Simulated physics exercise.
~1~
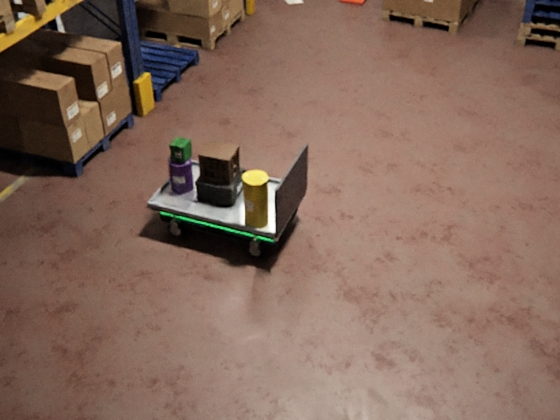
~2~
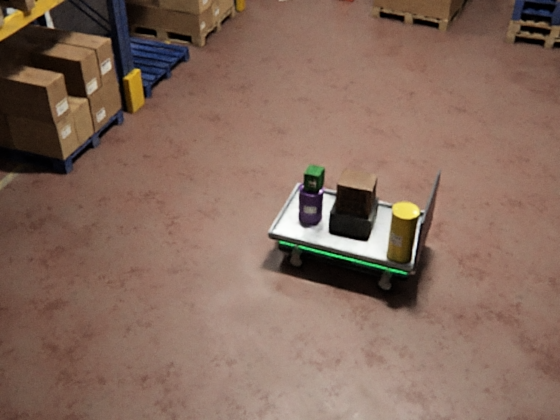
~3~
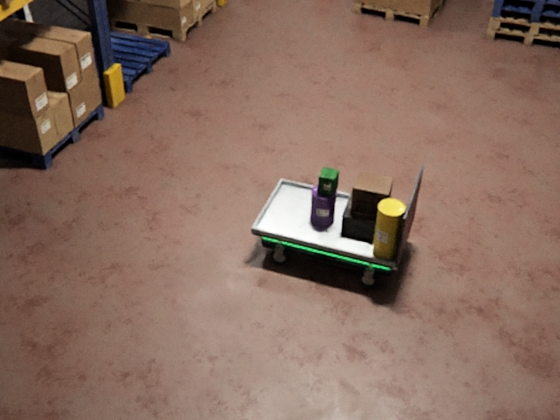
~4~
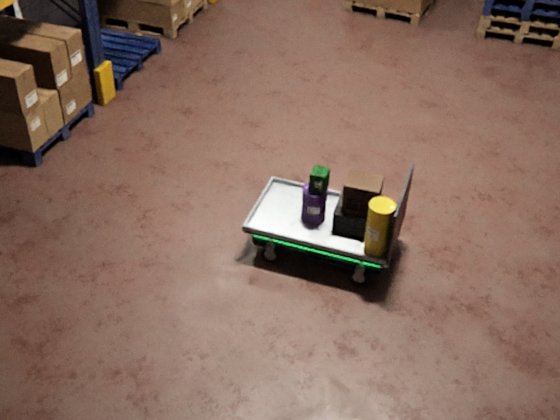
Flat cart carrying canisters, boxes and a tote moving right across a warehouse floor, then stopping with its load shifted but upright.
